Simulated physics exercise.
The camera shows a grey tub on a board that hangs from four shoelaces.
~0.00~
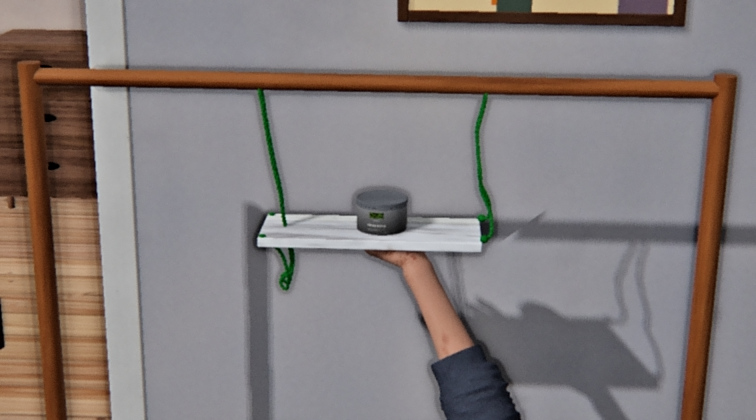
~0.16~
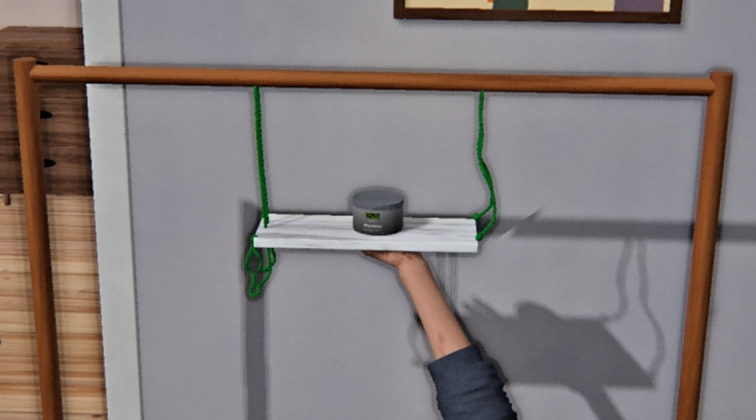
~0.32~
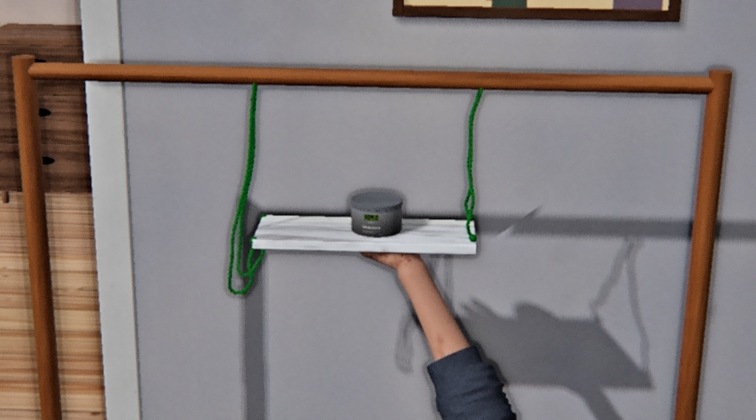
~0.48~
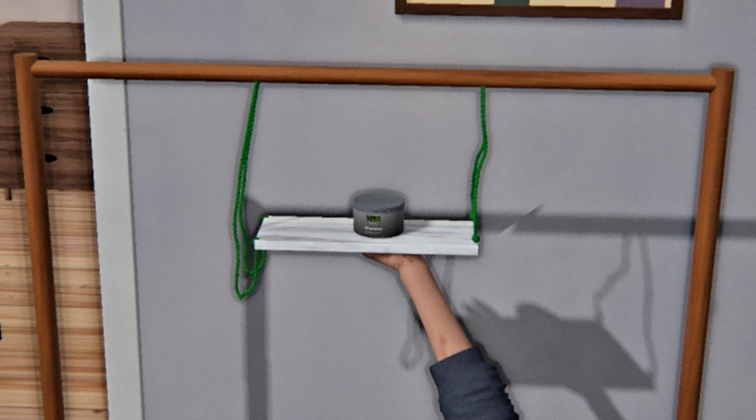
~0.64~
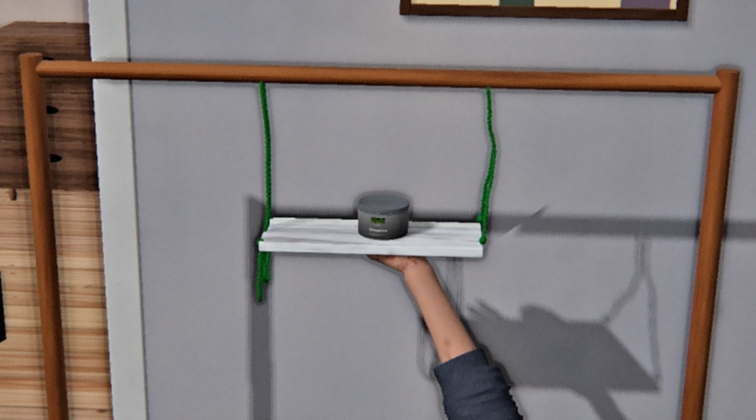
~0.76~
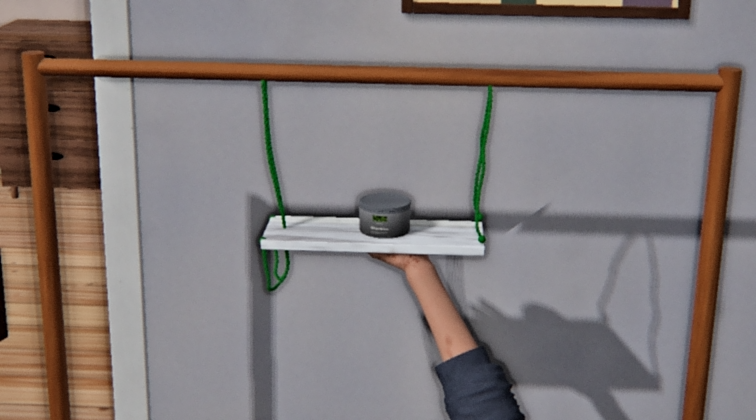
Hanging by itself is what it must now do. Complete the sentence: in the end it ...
In the end it has gone off the left.
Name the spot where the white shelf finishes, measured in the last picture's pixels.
The centre lies at (411, 299).
Around 1.18 s, board tipped 26° down to the left; tub sliding near (300, 302).
Around 1.72 s, board tipped 38° down to the left; tub on the floor.
Finally, board tipped 38° down to the left; tub on the floor. The grey tub slides off to the left.
